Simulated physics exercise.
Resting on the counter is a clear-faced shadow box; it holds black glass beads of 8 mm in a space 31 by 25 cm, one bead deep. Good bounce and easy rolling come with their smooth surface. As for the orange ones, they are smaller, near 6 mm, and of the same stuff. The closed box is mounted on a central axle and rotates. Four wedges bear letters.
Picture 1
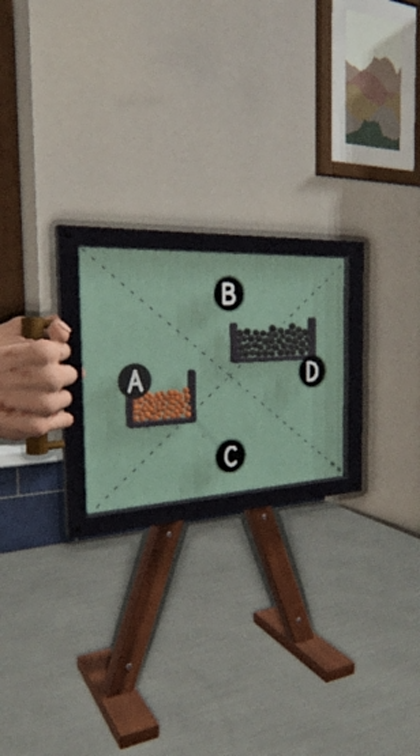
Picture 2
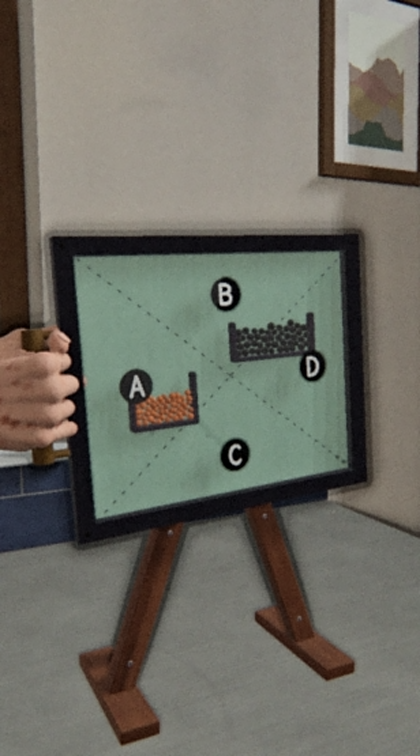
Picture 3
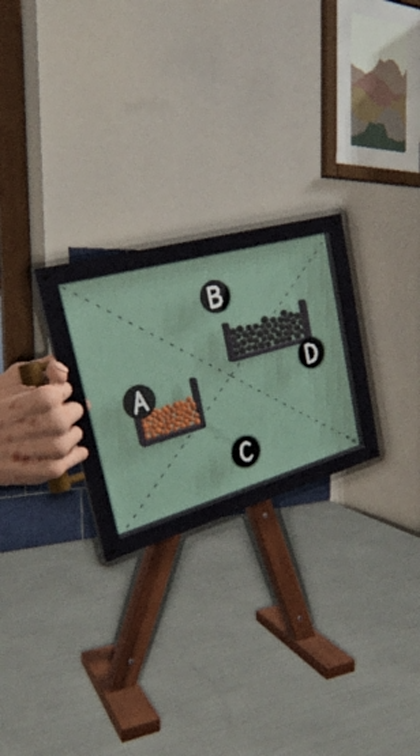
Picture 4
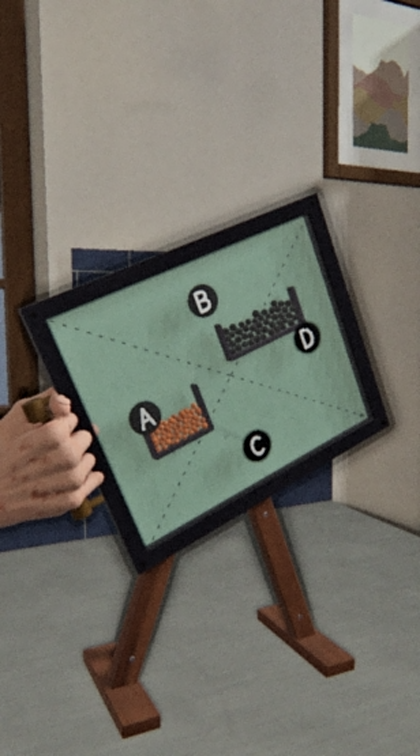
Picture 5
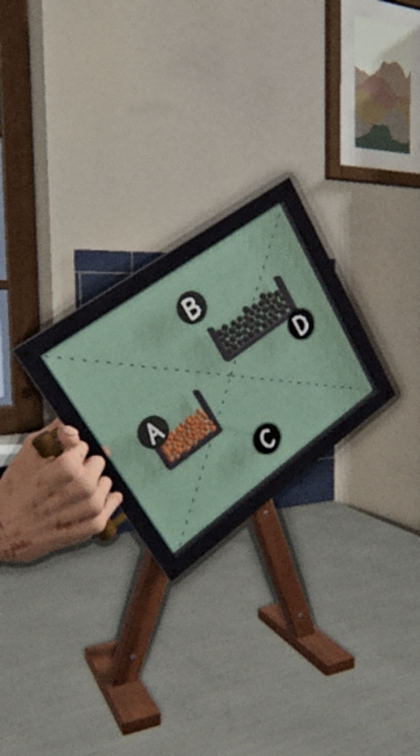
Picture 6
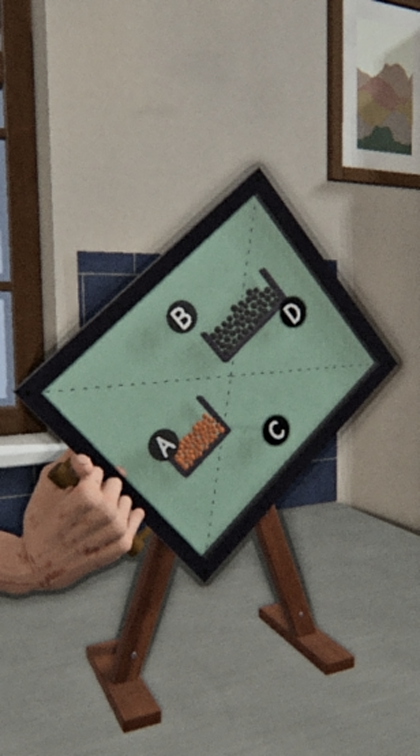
A hand turning a framed green panel anticlockwise on a wooden stand, tilting its trays of black and smaller orange beads.
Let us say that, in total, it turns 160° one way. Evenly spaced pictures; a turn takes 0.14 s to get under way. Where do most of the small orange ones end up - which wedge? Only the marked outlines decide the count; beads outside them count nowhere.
The wedge marked A.
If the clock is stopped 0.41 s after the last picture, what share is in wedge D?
Close to 10 per cent of the load.
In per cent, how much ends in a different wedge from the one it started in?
Something near 50 per cent end up elsewhere.
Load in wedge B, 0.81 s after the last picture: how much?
Share: Near 25 %.
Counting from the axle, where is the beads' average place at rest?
About 9 cm right and 12 cm below.
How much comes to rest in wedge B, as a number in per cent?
Something like 35 per cent finishes there.
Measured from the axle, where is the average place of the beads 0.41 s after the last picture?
Position estimate: Left 2 cm, below 5 cm.
Then, 0.41 s later than the last picture, it stands 86° anticlockwise; the beads' middle is 2 cm left of and 5 cm below the centre; A 60 %, B 30 %, D 10 %; small ones, A 100 %.
Then, 0.81 s later than the last picture, it stands 130° anticlockwise; the beads' middle is 2 cm right of and 14 cm below the centre; A 75 %, B 25 %; small ones, A 100 %.
Then, 1.16 s later than the last picture, it stands 160° anticlockwise; the beads' middle is 9 cm right of and 12 cm below the centre; A 65 %, B 35 %; small ones, A 85 %, B 15 %.
At rest 1.6 s after the last picture, it stands 160° anticlockwise; A 65 %, B 35 %, C 0 %, D 0 %; small ones, A 85 %, B 15 %.
